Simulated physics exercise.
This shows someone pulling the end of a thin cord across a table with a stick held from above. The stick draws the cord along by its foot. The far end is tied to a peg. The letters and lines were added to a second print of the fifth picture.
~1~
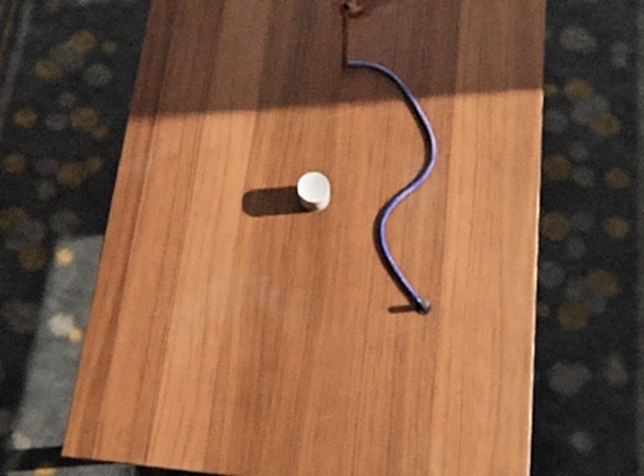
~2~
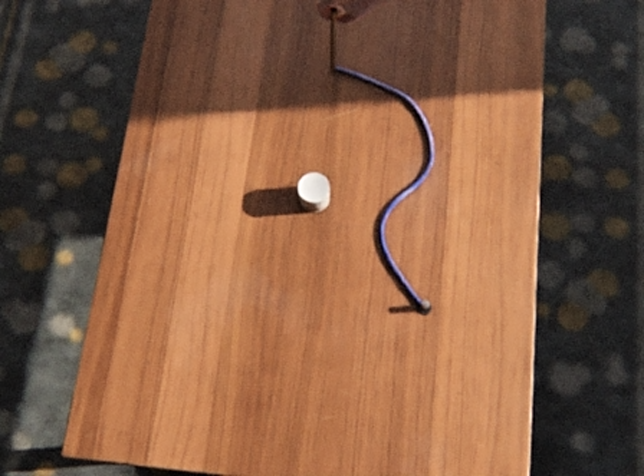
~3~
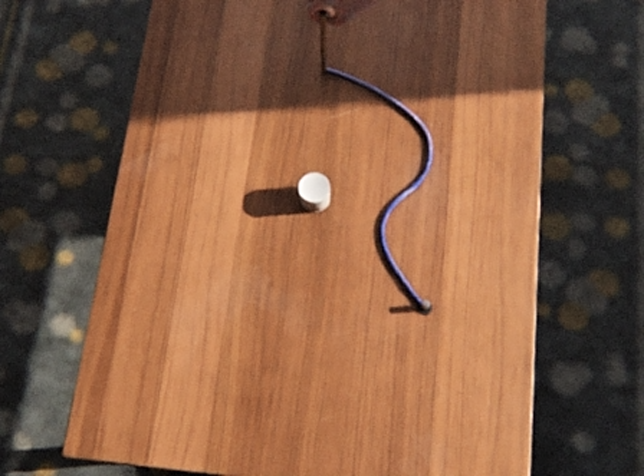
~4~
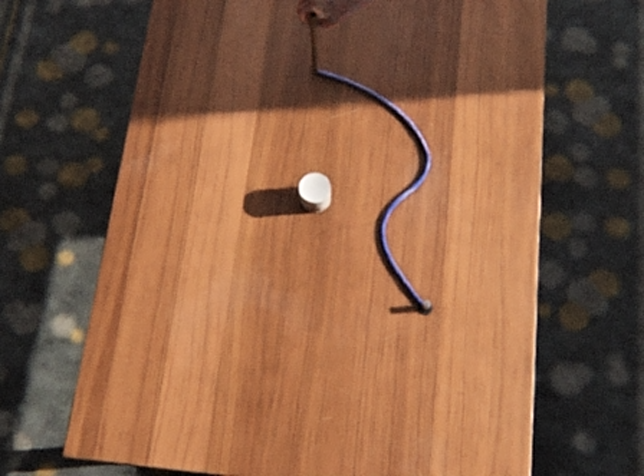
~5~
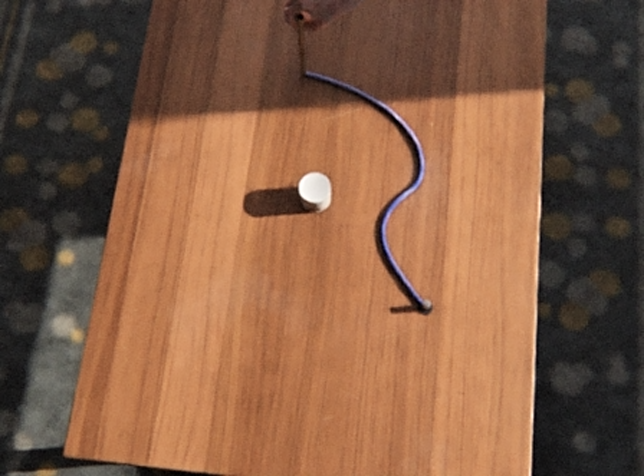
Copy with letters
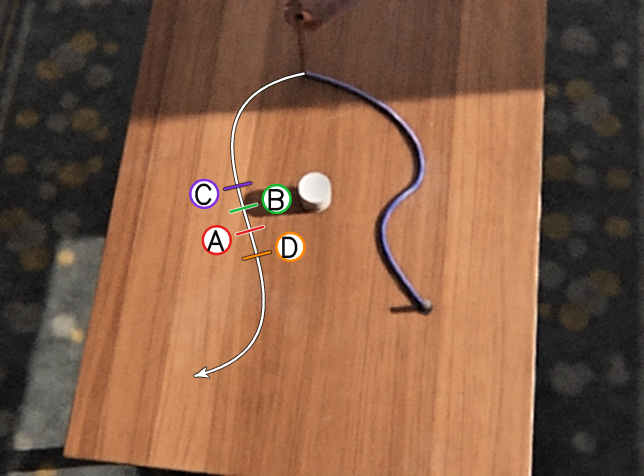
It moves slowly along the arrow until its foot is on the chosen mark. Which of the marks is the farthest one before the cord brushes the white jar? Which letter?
At D, and not beyond.
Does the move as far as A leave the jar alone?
For that mark, yes.
On the marked copy, A at (250, 231); B at (244, 208); C at (238, 186); D at (257, 255); the route from (304, 74) via (245, 214) to (195, 376).
Following D. Soon after the start, foot of the stick (239, 114), middle of the cord (389, 161).
Later, foot of the stick (239, 190), middle of the cord (384, 161).
In the end, foot of the stick (257, 256), middle of the cord (378, 164); nothing has been touched.
As for the rest, A is safe but short; B is safe but short; C is safe but short.
